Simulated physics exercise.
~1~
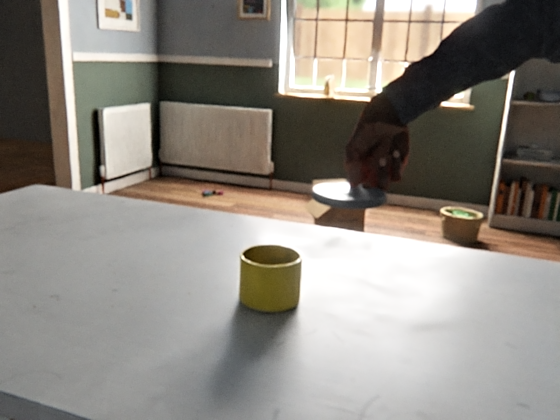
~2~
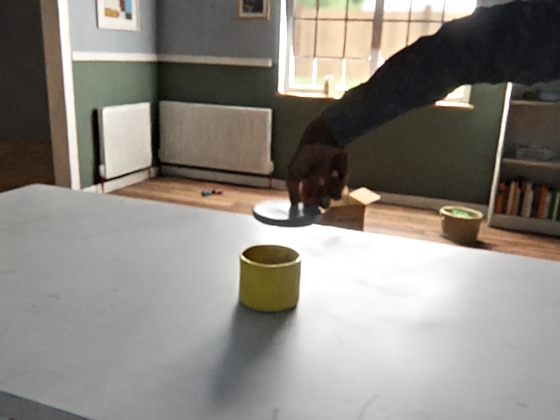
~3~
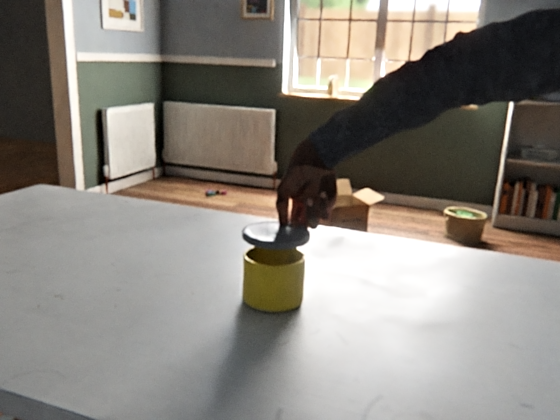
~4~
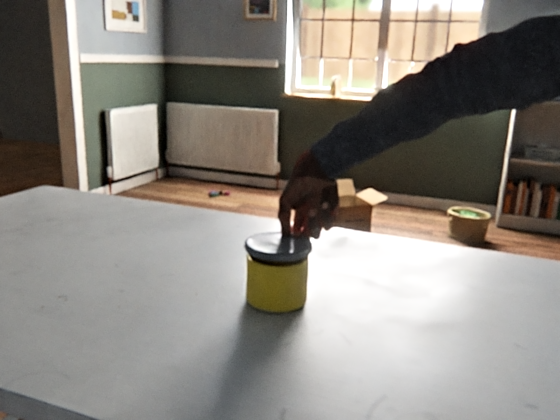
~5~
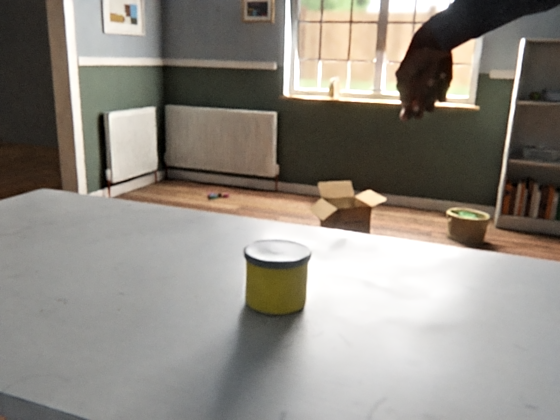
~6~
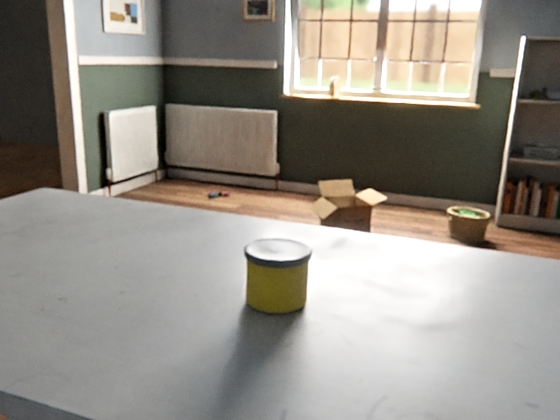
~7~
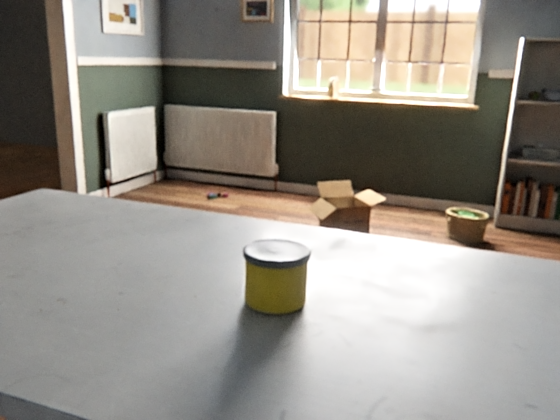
A hand lowers a grey coaster onto a yellow cup, covers its opening, and withdraws.
